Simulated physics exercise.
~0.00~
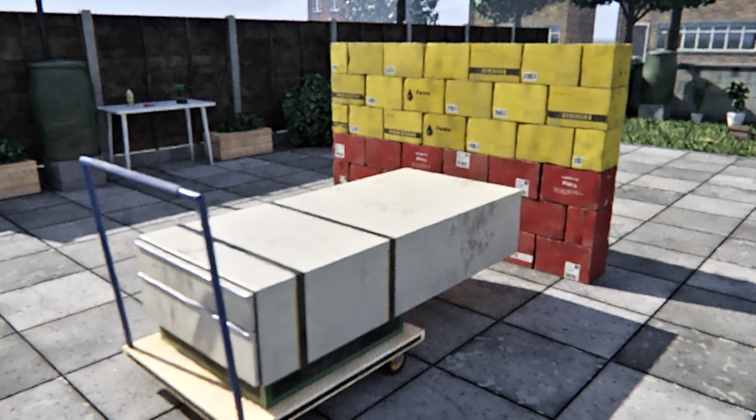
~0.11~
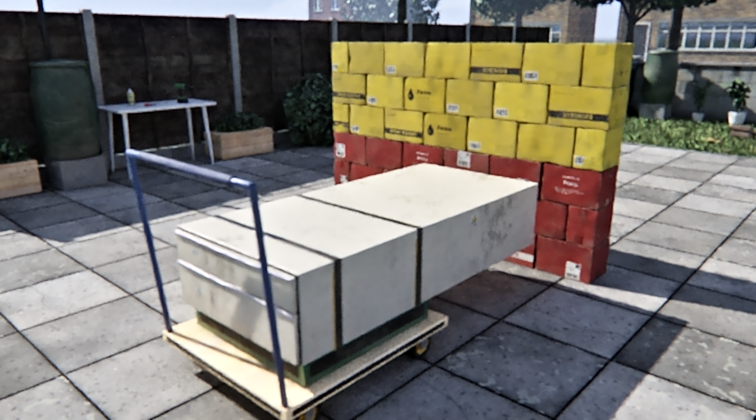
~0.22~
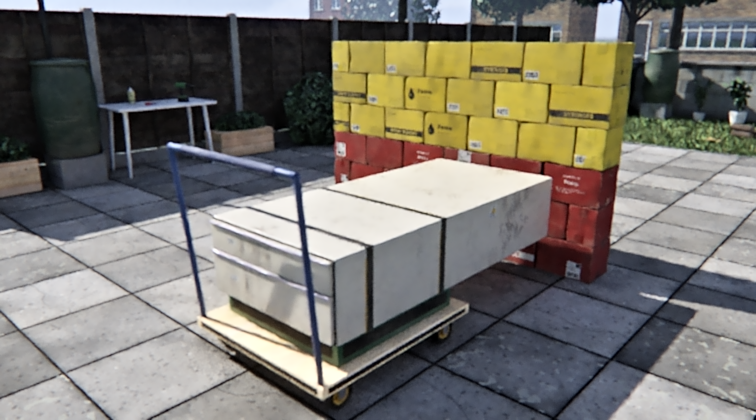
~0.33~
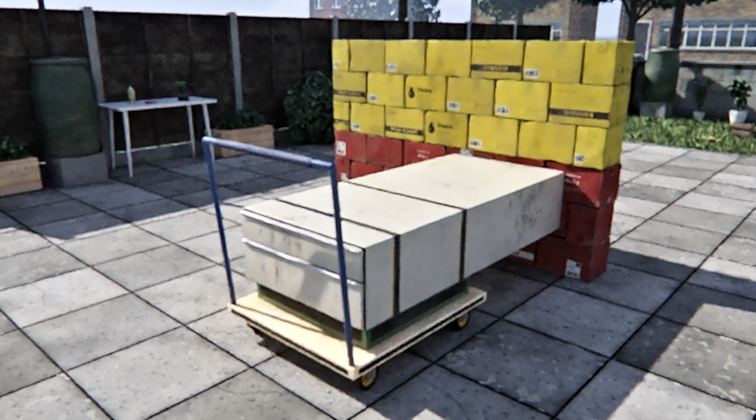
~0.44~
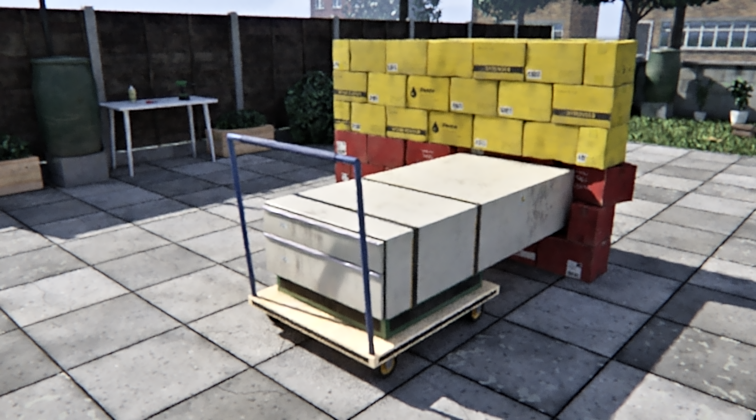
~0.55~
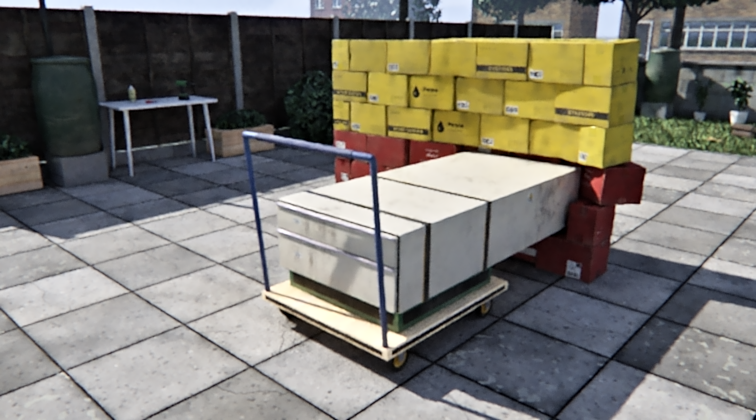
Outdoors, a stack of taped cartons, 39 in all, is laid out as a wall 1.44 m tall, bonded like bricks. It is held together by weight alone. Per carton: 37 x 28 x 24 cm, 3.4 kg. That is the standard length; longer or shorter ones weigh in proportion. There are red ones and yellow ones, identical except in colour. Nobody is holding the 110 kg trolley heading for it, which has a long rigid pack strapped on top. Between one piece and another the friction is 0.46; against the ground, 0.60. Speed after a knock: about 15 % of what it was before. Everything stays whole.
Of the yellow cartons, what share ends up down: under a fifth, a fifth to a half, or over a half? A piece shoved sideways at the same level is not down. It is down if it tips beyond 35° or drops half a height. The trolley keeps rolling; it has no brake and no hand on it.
Over a half.
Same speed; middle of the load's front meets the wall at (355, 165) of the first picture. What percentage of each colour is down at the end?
For red it's 30 per cent, for yellow 60 per cent.
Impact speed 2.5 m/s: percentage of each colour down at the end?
Red 40%, yellow 40%.
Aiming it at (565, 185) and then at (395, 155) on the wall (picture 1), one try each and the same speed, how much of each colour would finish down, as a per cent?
You'd get red at 30 followed by 50, and yellow at 60 followed by 80 percent.
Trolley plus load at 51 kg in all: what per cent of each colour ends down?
The split would be red 0, then yellow 0 per cent.
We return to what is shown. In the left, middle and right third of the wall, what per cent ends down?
Per cent - left 20, middle 80, right 80.
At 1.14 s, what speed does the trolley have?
It is moving at around 0.2 m/s.
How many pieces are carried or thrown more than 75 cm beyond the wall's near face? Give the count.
About 18 pieces.
Around 1.14 s, load 41 cm past the wall's line, still rolling; 2 of the 20 yellow cartons down (5 of 39 in all colours); top yellow carton tipped 15°.
Around 1.74 s, load 46 cm past the wall's line, stopped; 16 of the 20 yellow cartons down (23 of 39 in all colours); top yellow carton tipped 69°, 83 cm lower.
Finally (3.6 s), load 47 cm past the wall's line, stopped; 16 of the 20 yellow cartons down (23 of 39 in all colours); top yellow carton upside down; top red carton unmoved. That is 80 per cent. Seen by the last camera, middles, top yellow carton near (424, 161), top red carton near (396, 149).
